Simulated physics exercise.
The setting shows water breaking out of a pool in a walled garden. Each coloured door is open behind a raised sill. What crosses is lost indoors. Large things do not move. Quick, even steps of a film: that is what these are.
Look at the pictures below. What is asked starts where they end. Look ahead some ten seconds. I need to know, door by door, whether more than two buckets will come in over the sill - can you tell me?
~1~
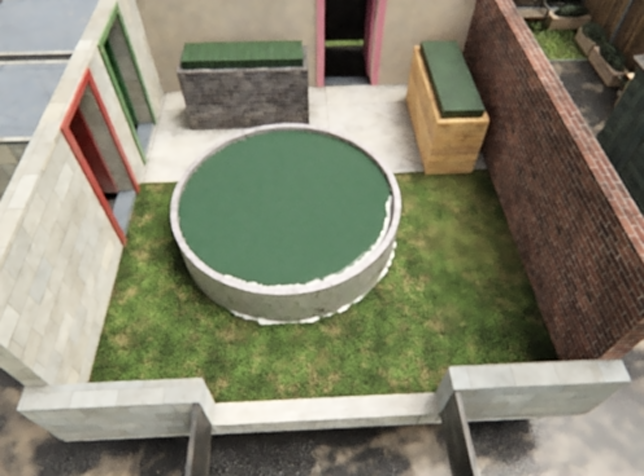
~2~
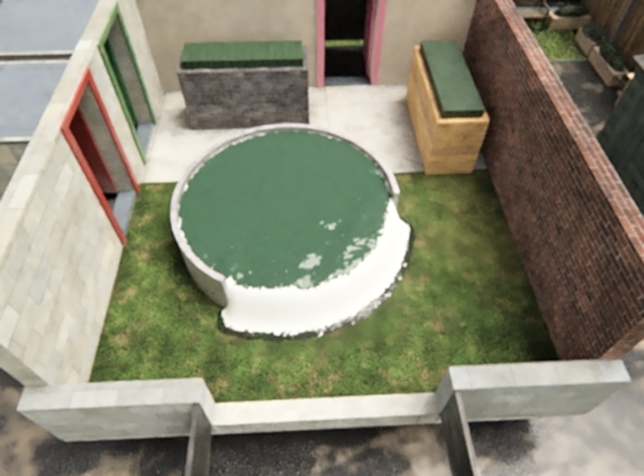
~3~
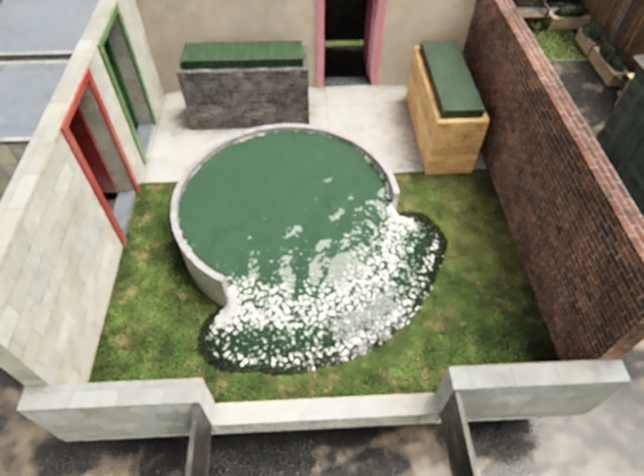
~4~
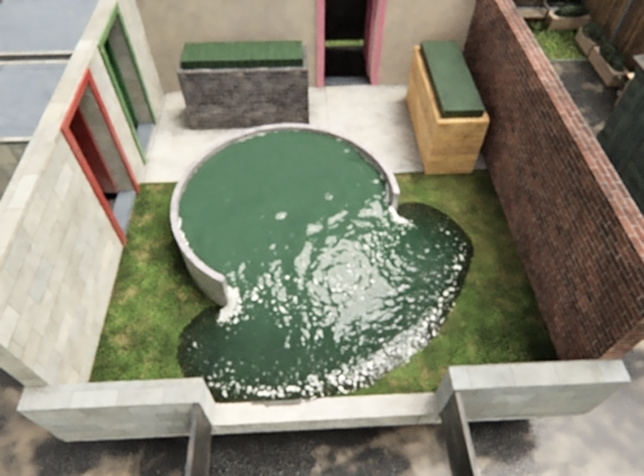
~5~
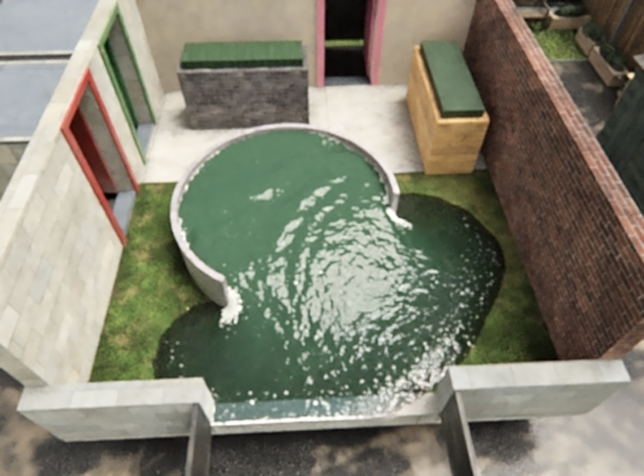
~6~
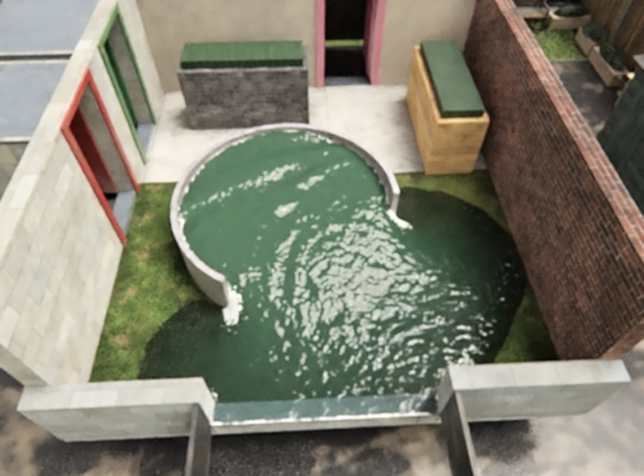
Sure. At the pink door, more than two will. At the green door, no more than two will. At the red door, no more than two will.
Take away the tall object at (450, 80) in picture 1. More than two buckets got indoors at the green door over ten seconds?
My answer: The green one remains beneath it.
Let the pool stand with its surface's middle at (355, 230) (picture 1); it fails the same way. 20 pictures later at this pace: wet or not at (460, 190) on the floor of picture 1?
Soaked.
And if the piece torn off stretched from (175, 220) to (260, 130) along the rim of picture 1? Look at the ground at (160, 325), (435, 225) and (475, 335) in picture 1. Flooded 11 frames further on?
So that's waterlogged for the first, left bare for the second and left bare for the third.
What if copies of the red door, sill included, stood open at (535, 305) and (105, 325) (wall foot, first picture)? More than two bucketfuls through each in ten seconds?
Per door: Past the limit; within the limit.
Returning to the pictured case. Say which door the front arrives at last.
I say the one in green.
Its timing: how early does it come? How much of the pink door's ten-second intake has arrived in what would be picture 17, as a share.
Share by then: 0 in a hundred.
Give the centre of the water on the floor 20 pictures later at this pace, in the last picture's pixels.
I reckon somewhere around (358, 267).
A moment on, water covers 45 % of the floor; the pink door not reached, the green door not reached, the red door not reached.
Next, water covers 45 % of the floor; the pink door not reached, the green door not reached, the red door not reached.
Then, water covers 55 % of the floor; the pink door not reached, the green door not reached, the red door not reached.
Later, water covers 85 % of the floor; the pink door under two buckets in, the green door not reached, the red door wet at the sill, nothing in.
In the end, water covers 100 % of the floor; the pink door over two buckets in, the green door wet at the sill, nothing in, the red door wet at the sill, nothing in.
